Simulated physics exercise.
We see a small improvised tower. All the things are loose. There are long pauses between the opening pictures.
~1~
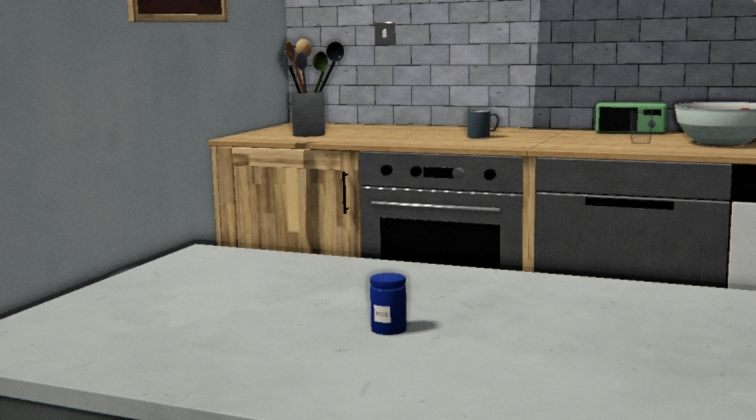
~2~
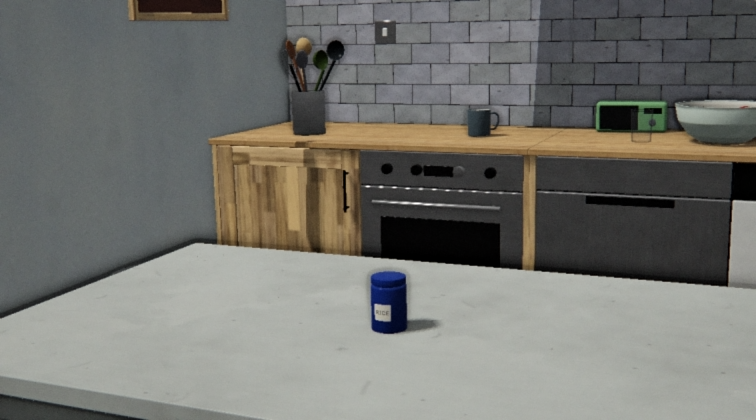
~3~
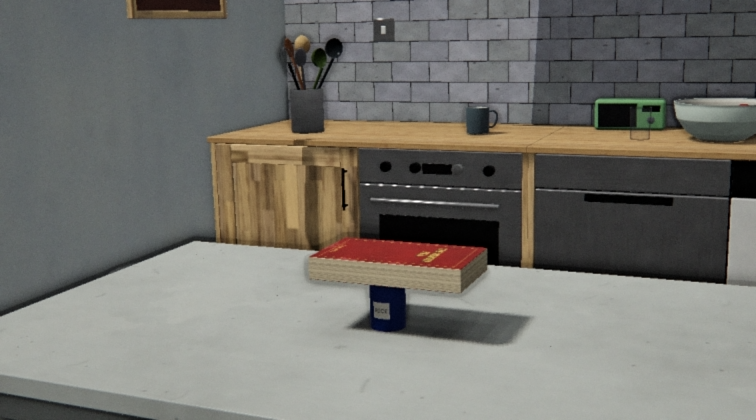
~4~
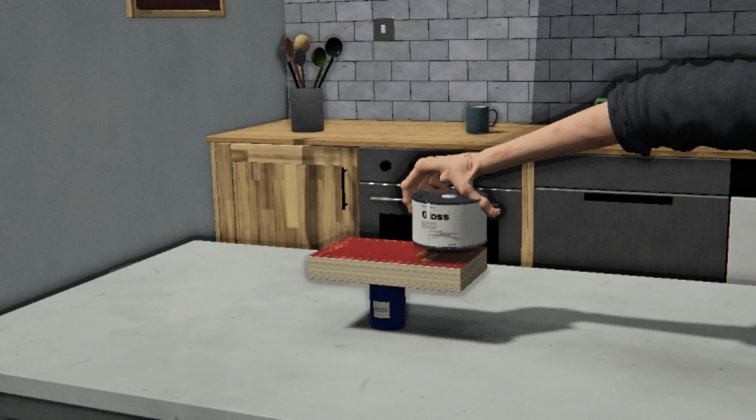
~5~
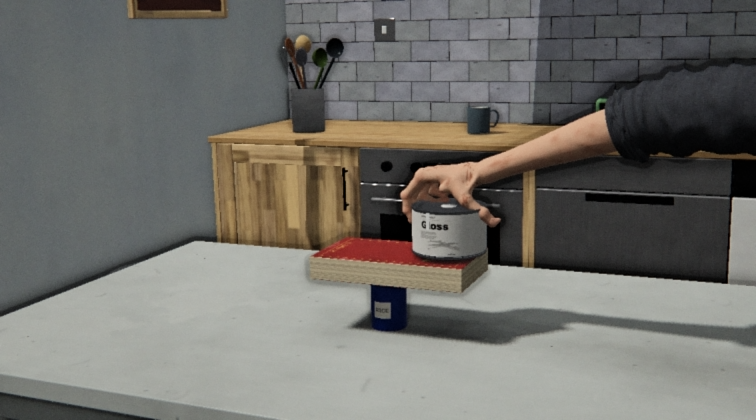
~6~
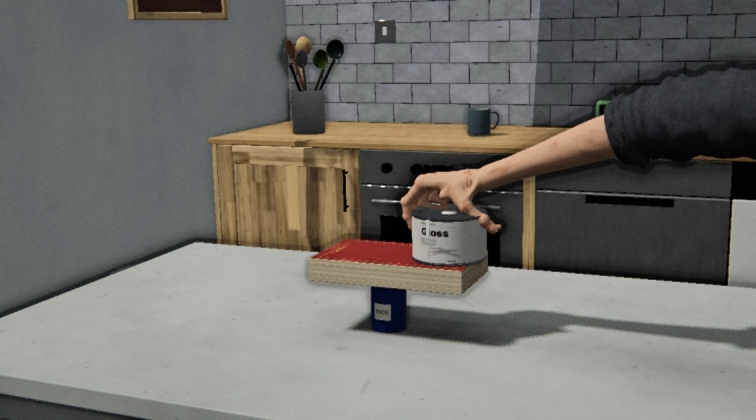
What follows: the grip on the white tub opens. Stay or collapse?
The stack comes apart.
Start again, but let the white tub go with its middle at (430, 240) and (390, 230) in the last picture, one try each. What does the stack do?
First, it gives way; second, it keeps its balance.
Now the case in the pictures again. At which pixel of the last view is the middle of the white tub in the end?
Around (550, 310).
Then, 0.30 s later than the last frame, white tub now fallen; red book tilted by 40°.
Then, 0.50 s later than the last frame, red book tilted by 36°; blue jar moved a little.
Then, 0.70 s later than the last frame, red book now fallen; blue jar moved well along.
When it is over, fallen, white tub and red book; moved from the start, blue jar. End places, in pixels of the last picture, white tub near (550, 310). The stack gives way.
